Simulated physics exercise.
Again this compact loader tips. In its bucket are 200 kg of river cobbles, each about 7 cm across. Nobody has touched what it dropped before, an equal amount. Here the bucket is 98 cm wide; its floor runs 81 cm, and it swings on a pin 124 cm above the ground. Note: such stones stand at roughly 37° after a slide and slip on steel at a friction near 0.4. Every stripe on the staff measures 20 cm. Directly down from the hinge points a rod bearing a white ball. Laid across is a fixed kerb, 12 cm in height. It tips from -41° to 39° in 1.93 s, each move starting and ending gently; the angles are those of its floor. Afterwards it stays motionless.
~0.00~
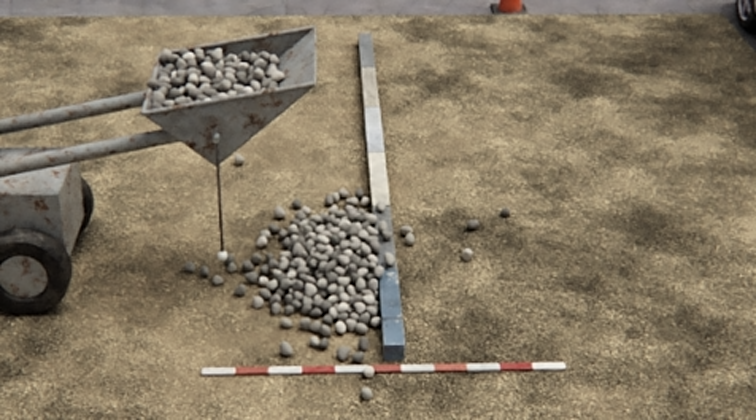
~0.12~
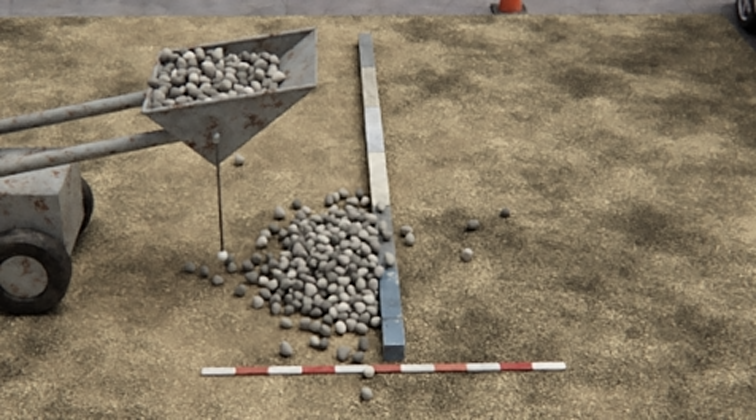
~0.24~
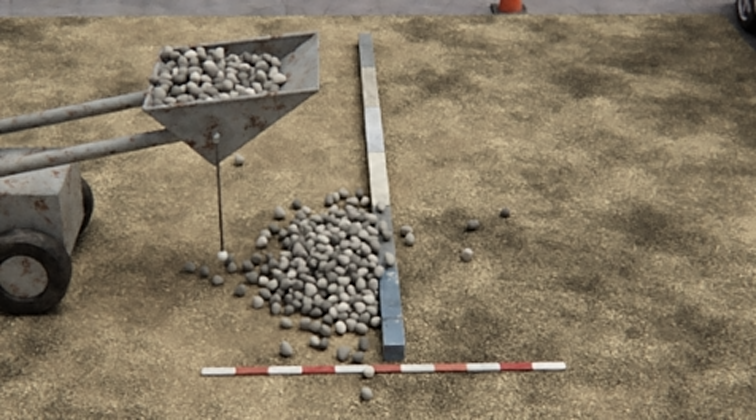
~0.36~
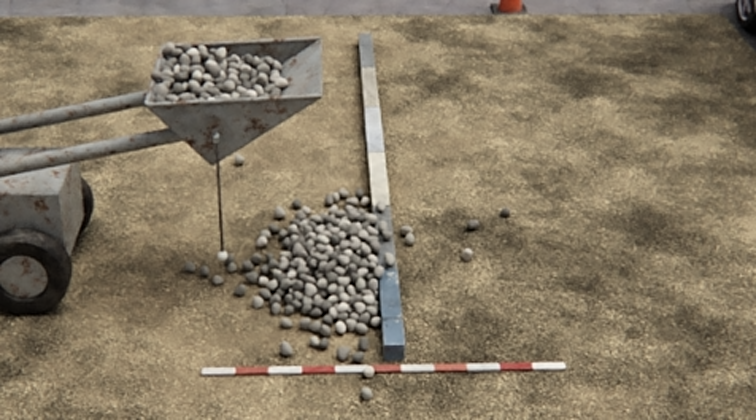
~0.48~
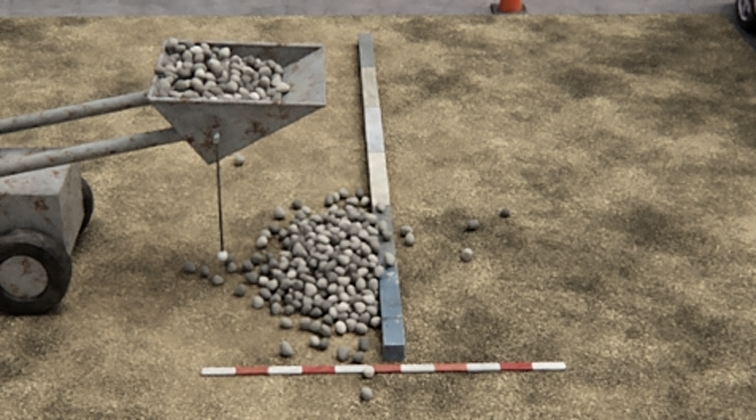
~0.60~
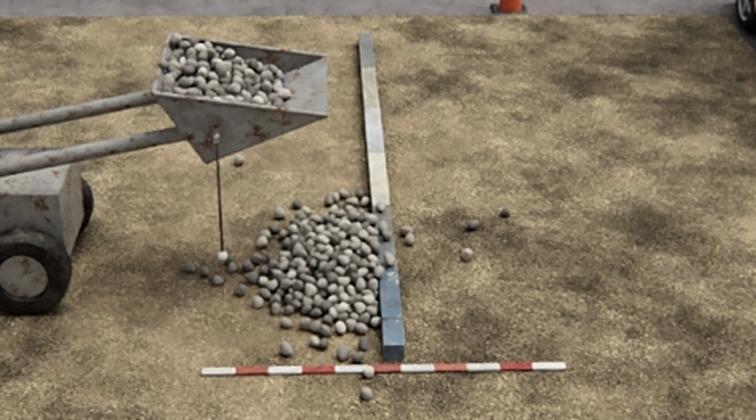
Grey metal loader bucket full of rounded stones slowly tilting forward above a heap of similar stones resting against a low kerb.
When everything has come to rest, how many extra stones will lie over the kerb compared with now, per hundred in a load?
About 26 per hundred.
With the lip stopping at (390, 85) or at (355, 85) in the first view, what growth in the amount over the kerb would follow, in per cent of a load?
The first would add around 100 per cent, the second around 70 per cent.
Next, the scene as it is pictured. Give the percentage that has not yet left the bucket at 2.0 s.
It holds some 25 per cent.
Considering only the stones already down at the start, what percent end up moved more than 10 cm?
I'd say roughly 5 per cent of them.
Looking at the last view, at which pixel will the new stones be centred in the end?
Their centre ends up near (360, 246).
After 1.5 s the floor is at 27°; in per cent of one load, 100 in the bucket, 99 on this side of the kerb, 1 over the kerb; the foremost stones are at (428, 235).
After 2.0 s the floor is at 39°; in per cent of one load, 24 in the bucket, 174 on this side of the kerb, 2 over the kerb; the foremost stones are at (435, 232).
After 2.4 s the floor is at 39°; in per cent of one load, 0 in the bucket, 185 on this side of the kerb, 16 over the kerb; the foremost stones are at (469, 247).
After 4.8 s the floor is at 39°; in per cent of one load, 0 in the bucket, 173 on this side of the kerb, 28 over the kerb; the foremost stones are at (504, 256). Net gain over the kerb, 26.
